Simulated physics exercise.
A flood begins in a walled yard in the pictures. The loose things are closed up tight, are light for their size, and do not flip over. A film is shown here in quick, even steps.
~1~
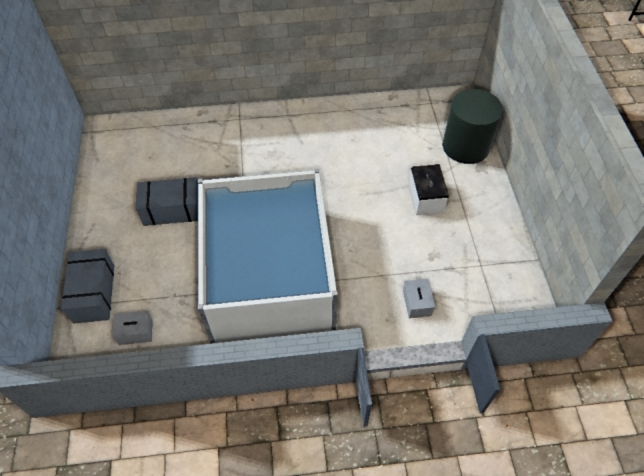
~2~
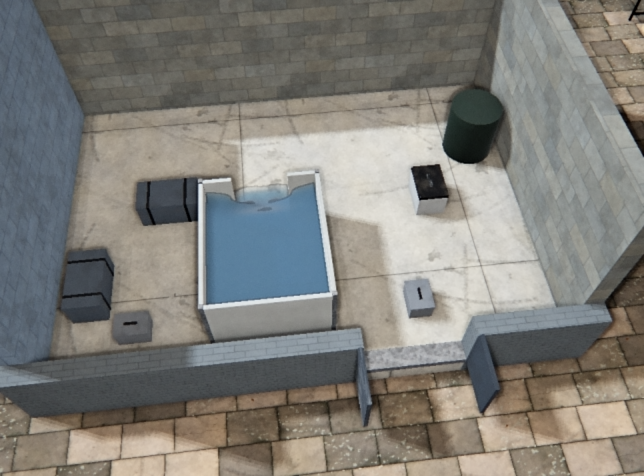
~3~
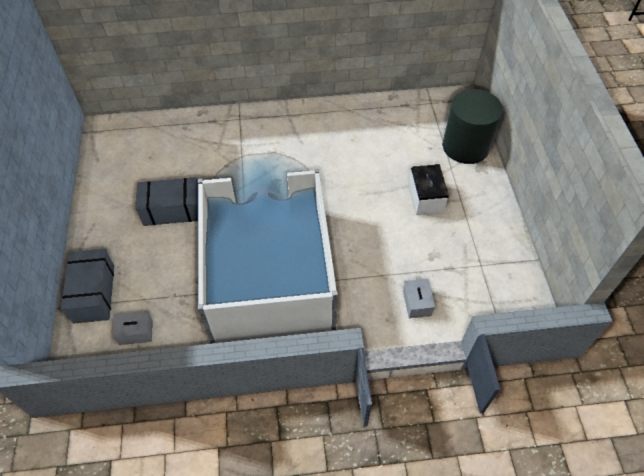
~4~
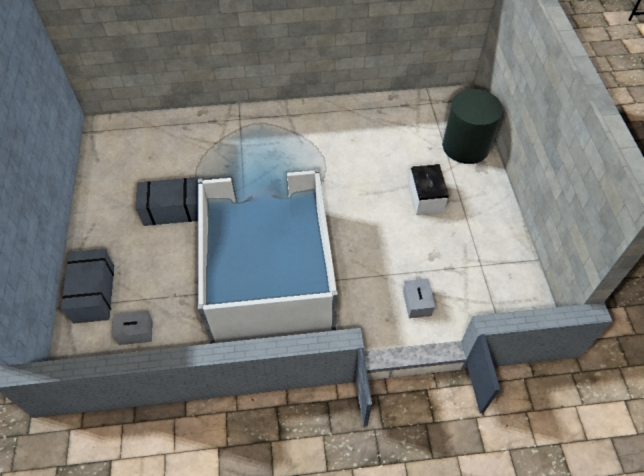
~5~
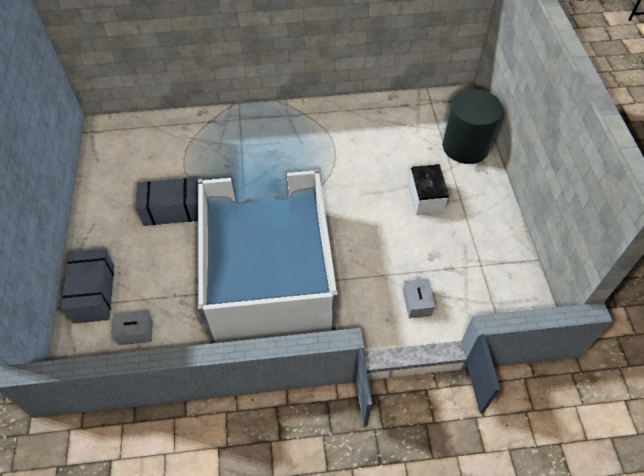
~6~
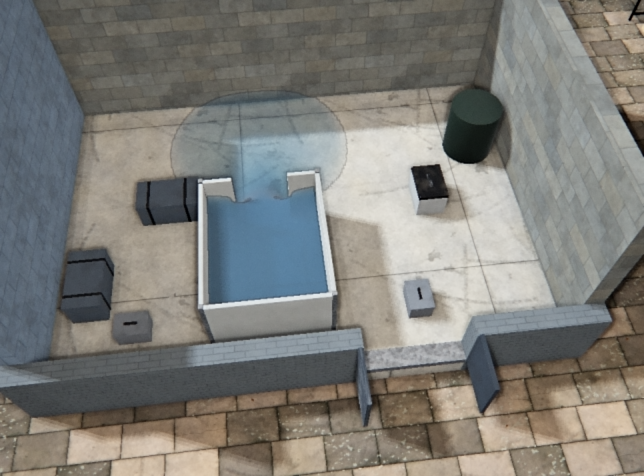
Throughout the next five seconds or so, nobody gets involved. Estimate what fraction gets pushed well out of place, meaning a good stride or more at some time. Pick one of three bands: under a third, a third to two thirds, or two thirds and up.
Under a third.
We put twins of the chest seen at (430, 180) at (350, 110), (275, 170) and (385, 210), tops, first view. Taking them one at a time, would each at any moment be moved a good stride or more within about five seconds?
One after the other: Pushed that far, pushed that far, under that.
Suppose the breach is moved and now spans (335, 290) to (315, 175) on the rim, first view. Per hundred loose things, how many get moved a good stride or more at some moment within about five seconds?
Estimate: Roughly 40 per cent.
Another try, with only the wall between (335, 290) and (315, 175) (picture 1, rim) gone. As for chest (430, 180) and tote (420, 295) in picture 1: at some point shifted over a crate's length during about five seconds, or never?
The first one went the full distance; the second one went the full distance.
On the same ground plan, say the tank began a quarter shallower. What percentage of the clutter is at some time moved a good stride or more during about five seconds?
Share: Close to 0 %.
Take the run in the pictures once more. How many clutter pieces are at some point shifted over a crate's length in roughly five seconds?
Number: 0.
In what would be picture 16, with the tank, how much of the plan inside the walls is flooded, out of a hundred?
About 50 in a hundred.
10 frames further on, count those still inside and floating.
That would be 0.
A moment on, 0 of 5 are well off their spots; 0 afloat.
Next, 0 of 5 are well off their spots; 0 afloat.
Later, 0 of 5 are well off their spots; 0 afloat.
In the end, 0 of 5 are well off their spots, and 0 have been at some point; 1 afloat.
